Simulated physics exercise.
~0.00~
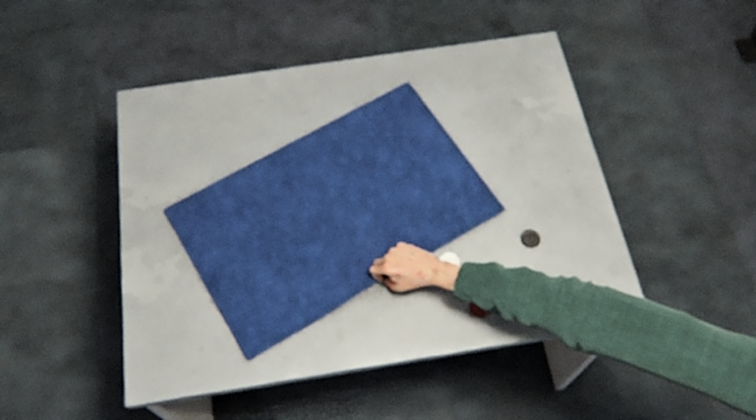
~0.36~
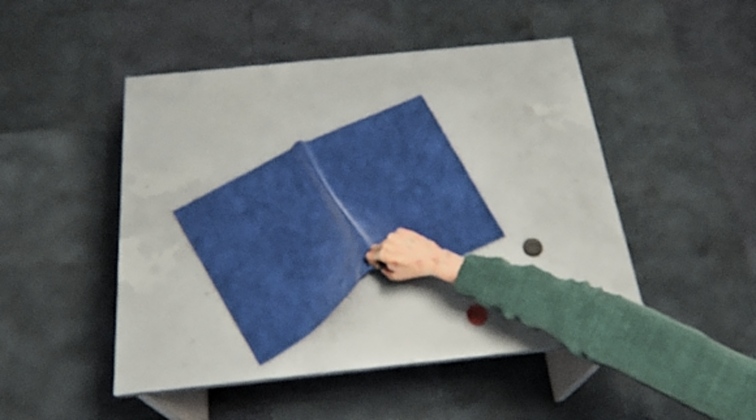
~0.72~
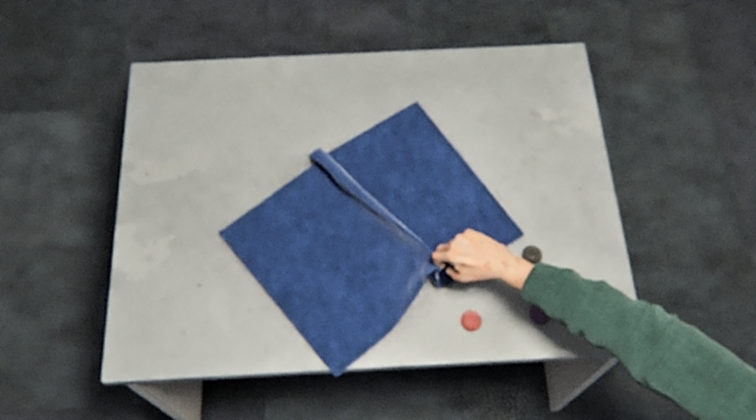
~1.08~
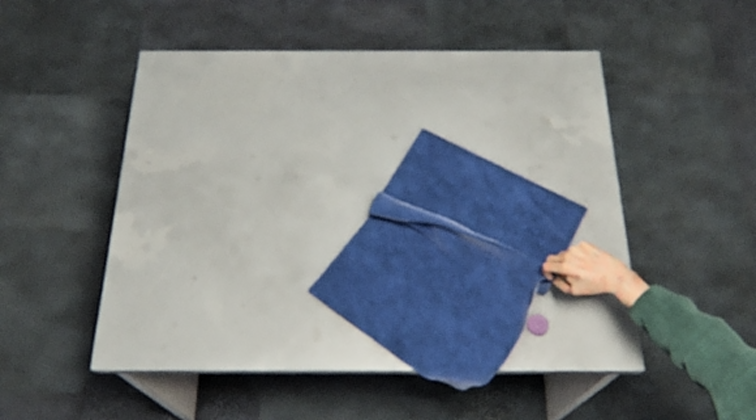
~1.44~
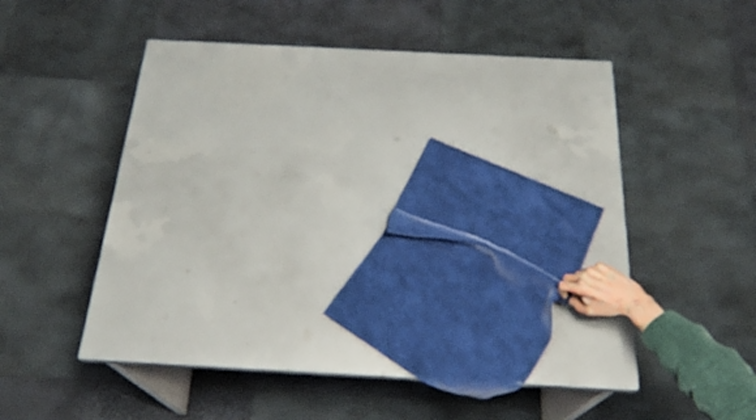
On a pale grey desk above a dark floor, a blue hand towel lies flat at a slant, with a few small round objects near its lower right edge. A hand in a green sleeve pinches the towel's lower edge and gathers it, raising a ridge across the middle. The hand then pulls the towel to the right, and it turns as it slides over the desk, passing over the small objects one after another. A purple token is the last to disappear. The towel ends creased at the lower right, its bottom edge hanging over the front, the hand still at its side.
